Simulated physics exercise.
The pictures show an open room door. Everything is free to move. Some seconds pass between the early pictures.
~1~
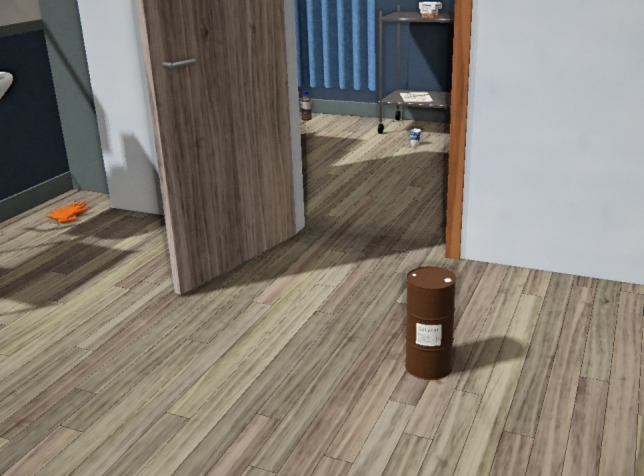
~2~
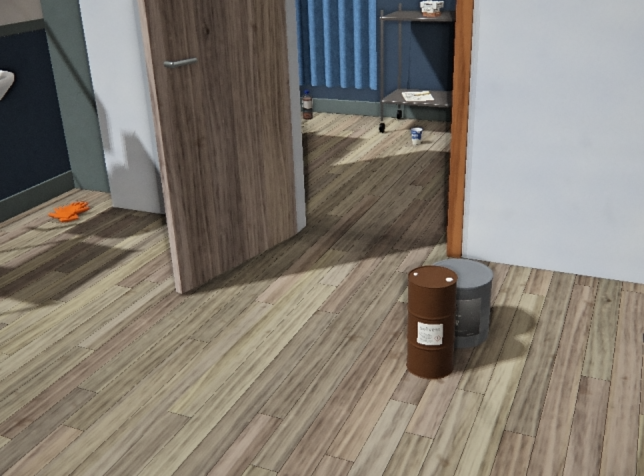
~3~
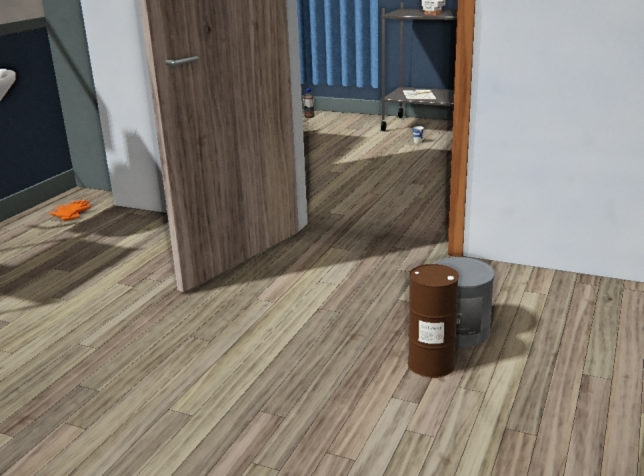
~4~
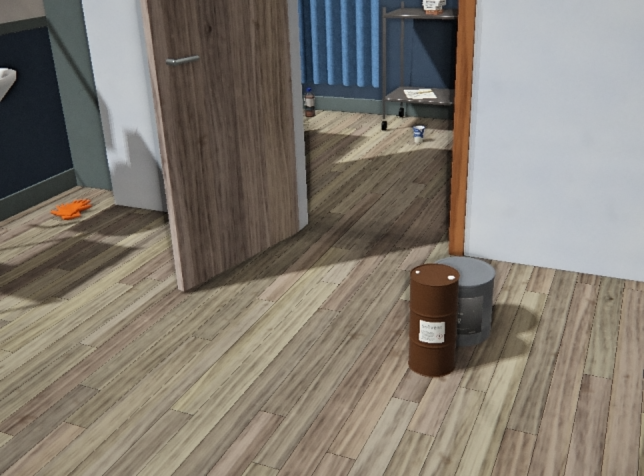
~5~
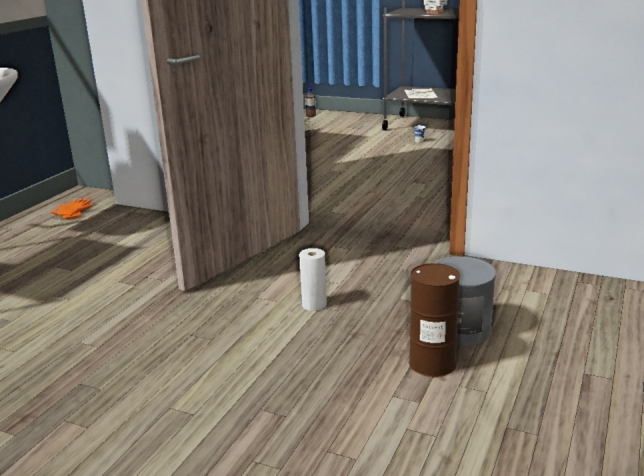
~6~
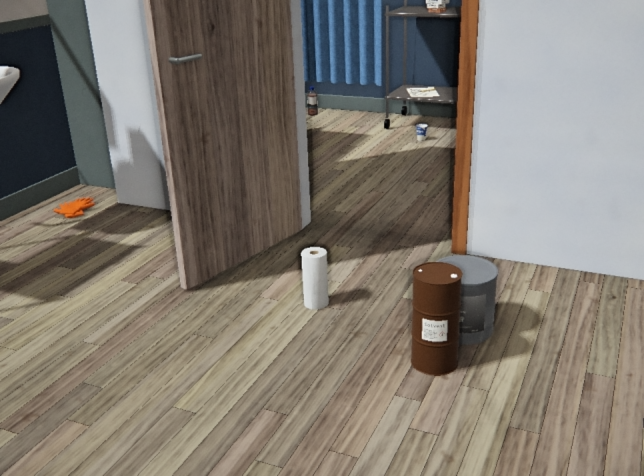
To begin with, a brown canister stands alone on the wood floor before a wide-open door. A grey pail then appears just behind it, to the right, and later a white roll appears upright to the canister's left, while the door stays still and the view barely shifts.
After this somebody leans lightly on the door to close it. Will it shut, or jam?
Here the door closes.
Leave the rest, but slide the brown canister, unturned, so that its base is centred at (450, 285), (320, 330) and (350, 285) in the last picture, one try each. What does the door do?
In the first case it closes; in the second case it shuts; in the third case it stops short.
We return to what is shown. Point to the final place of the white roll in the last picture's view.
At about (421, 263).
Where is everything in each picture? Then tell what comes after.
The first picture shows door wide open and still; brown canister (430, 323).
The second picture shows door wide open and still; brown canister (431, 322); grey pail (459, 303).
The third picture shows door wide open and still; brown canister (433, 321); grey pail (460, 302).
The fourth picture shows door wide open and still; brown canister (433, 320); grey pail (461, 301).
The fifth picture shows door wide open and still; brown canister (434, 320); grey pail (461, 301).
The sixth picture shows door wide open and still; white roll (315, 278); brown canister (436, 319).
Then, 1.40 s after the last picture, door at 67°.
Then, 1.90 s after the last picture, door at 48°; white roll slid well along near (368, 273).
Then, 2.40 s after the last picture, door at 29°; white roll slid well along near (419, 263).
At rest, door at 0°; moved from the start, white roll; the other 2 in place. Seen from the same camera at the end, white roll near (421, 263).
